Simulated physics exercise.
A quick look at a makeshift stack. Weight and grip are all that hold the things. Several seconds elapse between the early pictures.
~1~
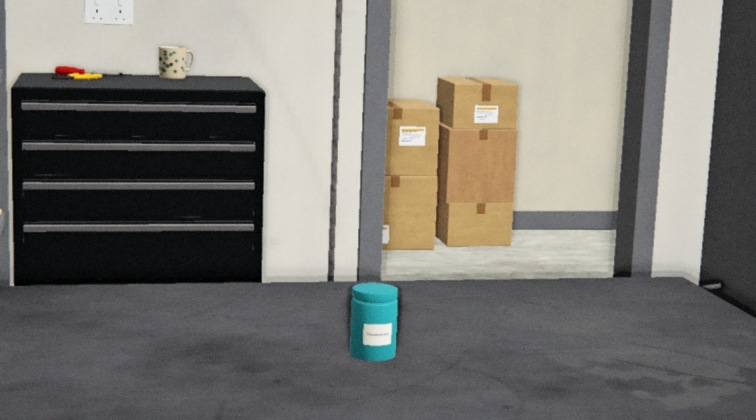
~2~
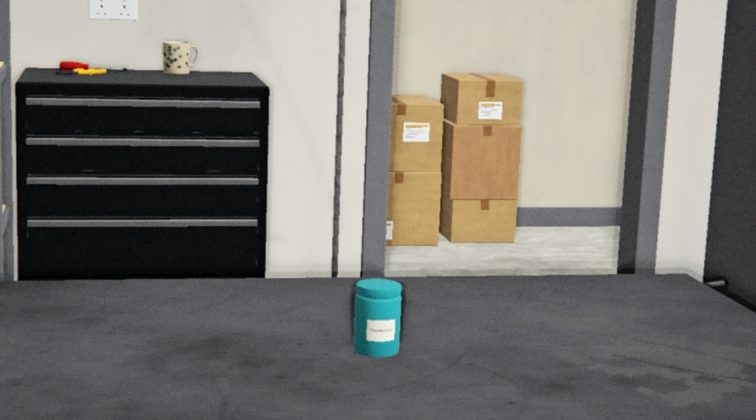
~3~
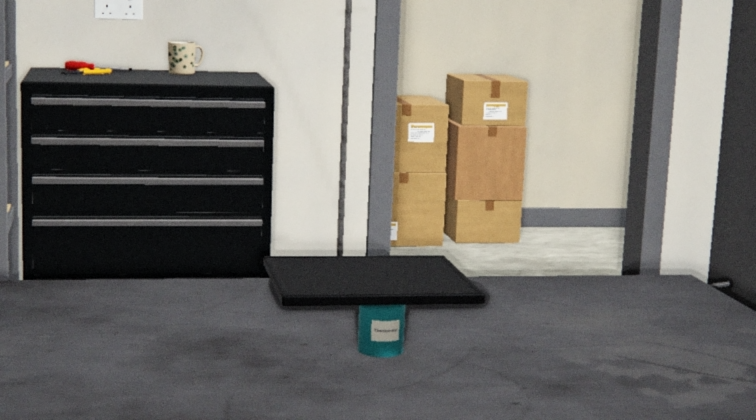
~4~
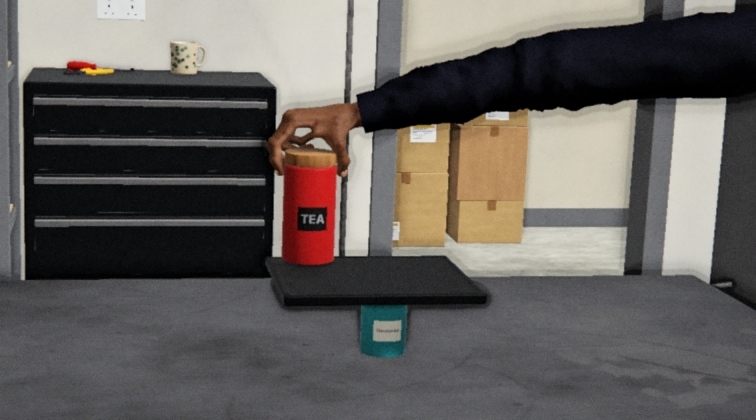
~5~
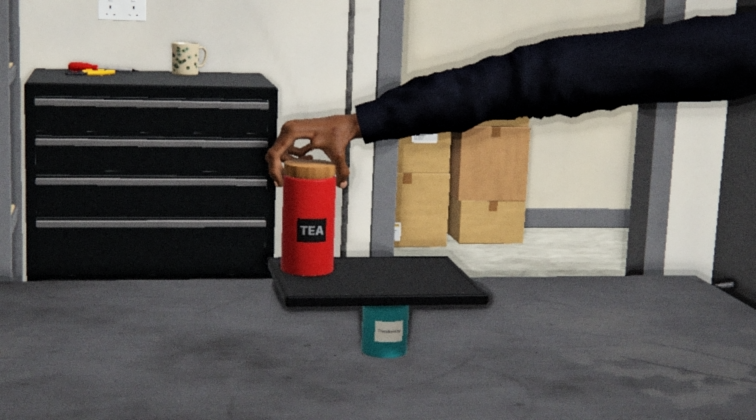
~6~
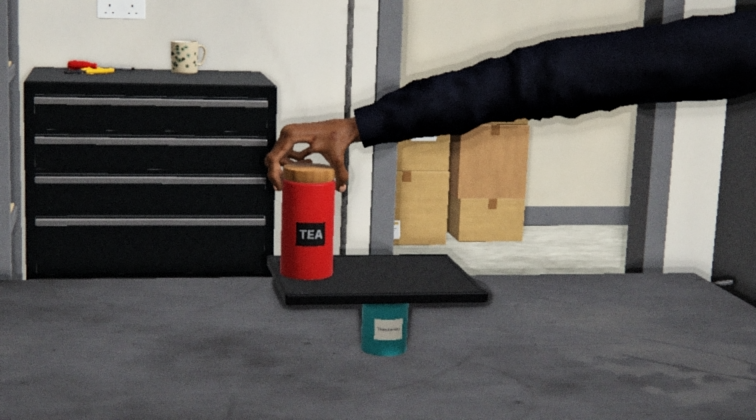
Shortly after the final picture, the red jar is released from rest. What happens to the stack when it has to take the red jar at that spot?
It collapses.
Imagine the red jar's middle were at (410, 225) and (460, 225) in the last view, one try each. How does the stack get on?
First release - upright; second release - toppled.
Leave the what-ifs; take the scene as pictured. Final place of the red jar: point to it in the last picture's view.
I'd point to roughly (154, 329).
Then, 0.30 s later than the last frame, red jar now fallen; black lid tilted by 35°.
Then, 0.40 s later than the last frame, black lid tilted by 52°.
Then, 0.60 s later than the last frame, black lid now fallen.
Then, 0.70 s later than the last frame, things are still on the move.
When it is over, fallen, red jar and black lid; turquoise jar as before. End places, in pixels of the last picture, red jar near (154, 329). The stack comes apart.
